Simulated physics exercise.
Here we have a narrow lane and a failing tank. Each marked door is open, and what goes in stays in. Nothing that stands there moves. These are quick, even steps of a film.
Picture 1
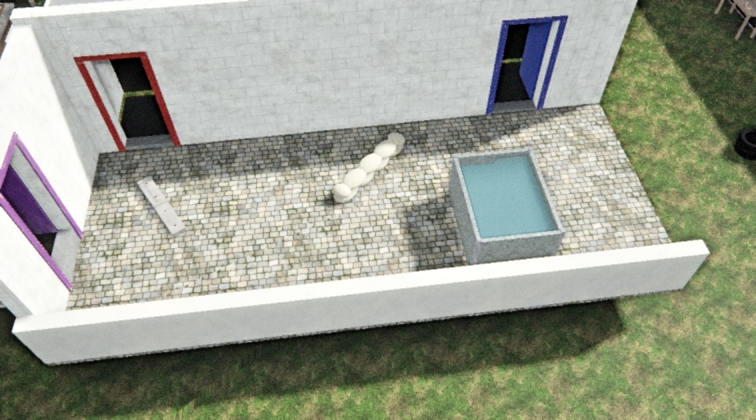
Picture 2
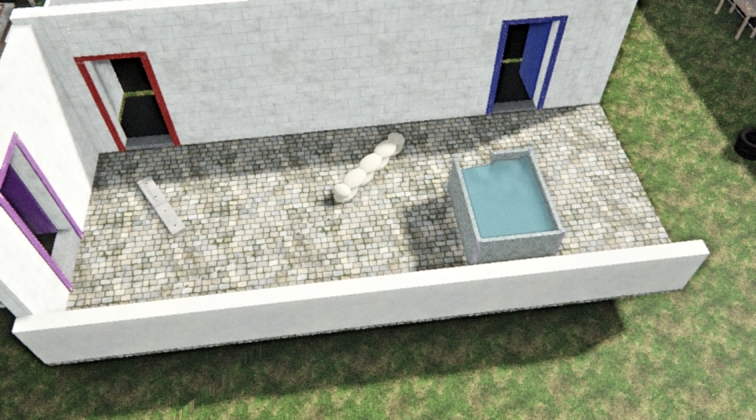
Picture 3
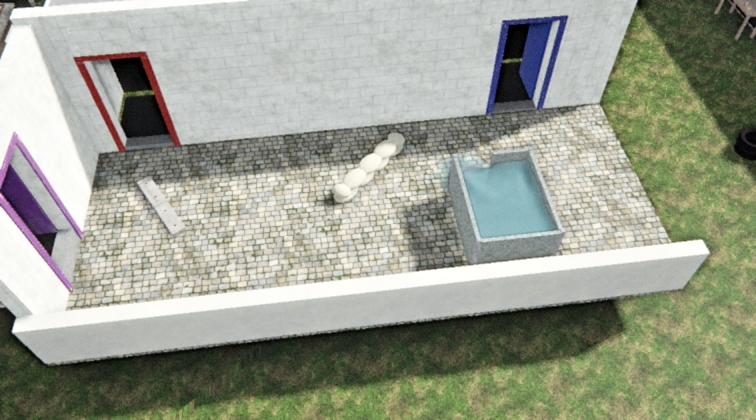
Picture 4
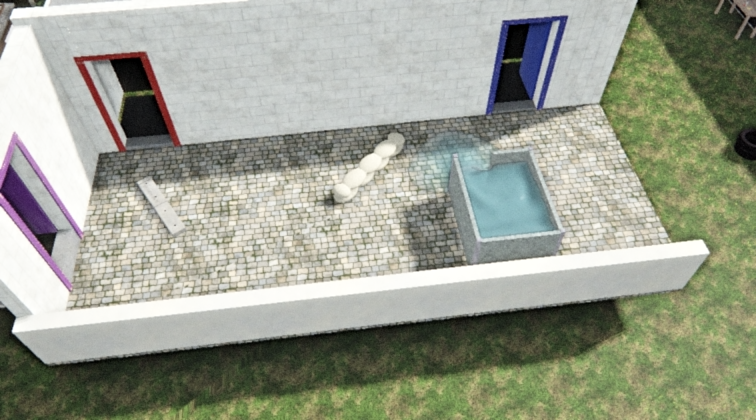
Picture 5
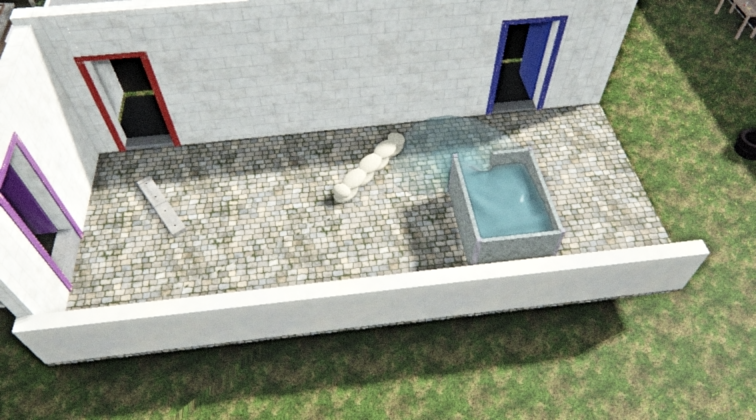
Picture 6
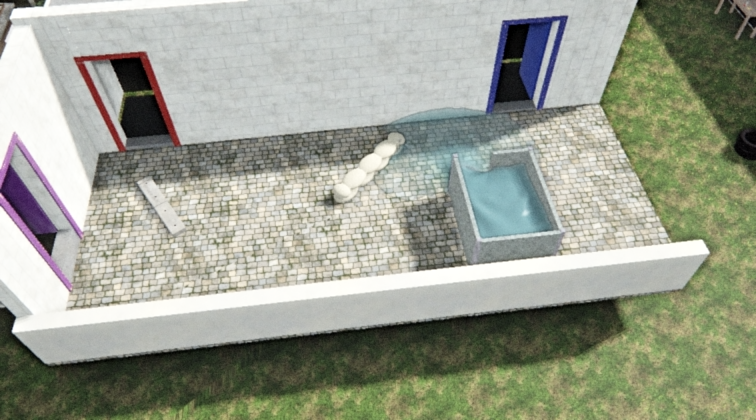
A square stone tank of water stood on a cobbled yard between white walls, then water poured out over its far side and spread across the paving toward the back wall.
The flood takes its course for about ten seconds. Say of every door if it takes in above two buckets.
The red door admits no more than that; the purple door admits no more than that; the blue door lets in a lot.
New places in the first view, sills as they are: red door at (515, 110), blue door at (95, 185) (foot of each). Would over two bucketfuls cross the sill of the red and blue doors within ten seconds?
Then: The red door floods; the blue door lets more in.
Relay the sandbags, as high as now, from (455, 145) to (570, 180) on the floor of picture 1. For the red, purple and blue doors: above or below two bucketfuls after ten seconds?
One by one: The red door passes that mark; the purple door is under; the blue door takes less.
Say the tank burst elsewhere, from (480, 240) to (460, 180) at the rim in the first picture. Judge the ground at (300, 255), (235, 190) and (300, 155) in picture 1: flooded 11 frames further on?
In turn: Flooded, awash, clear.
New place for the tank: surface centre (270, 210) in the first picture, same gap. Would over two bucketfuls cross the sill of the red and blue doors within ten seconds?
One by one: The red one is over; the blue one holds.
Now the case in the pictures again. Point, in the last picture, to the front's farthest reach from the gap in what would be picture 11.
Roughly at (292, 136).
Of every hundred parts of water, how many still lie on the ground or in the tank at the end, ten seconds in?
Some 68 per cent.
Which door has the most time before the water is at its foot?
The door marked purple.
A moment on, water covers 15 % of the floor; the red door not reached, the purple door not reached, the blue door under two buckets in.
Next, water covers 35 % of the floor; the red door not reached, the purple door not reached, the blue door over two buckets in.
Then, water covers 55 % of the floor; the red door wet at the sill, nothing in, the purple door not reached, the blue door over two buckets in.
Later, water covers 75 % of the floor; the red door wet at the sill, nothing in, the purple door wet at the sill, nothing in, the blue door far over two buckets in.
In the end, water covers 75 % of the floor; the red door wet at the sill, nothing in, the purple door wet at the sill, nothing in, the blue door far over two buckets in.
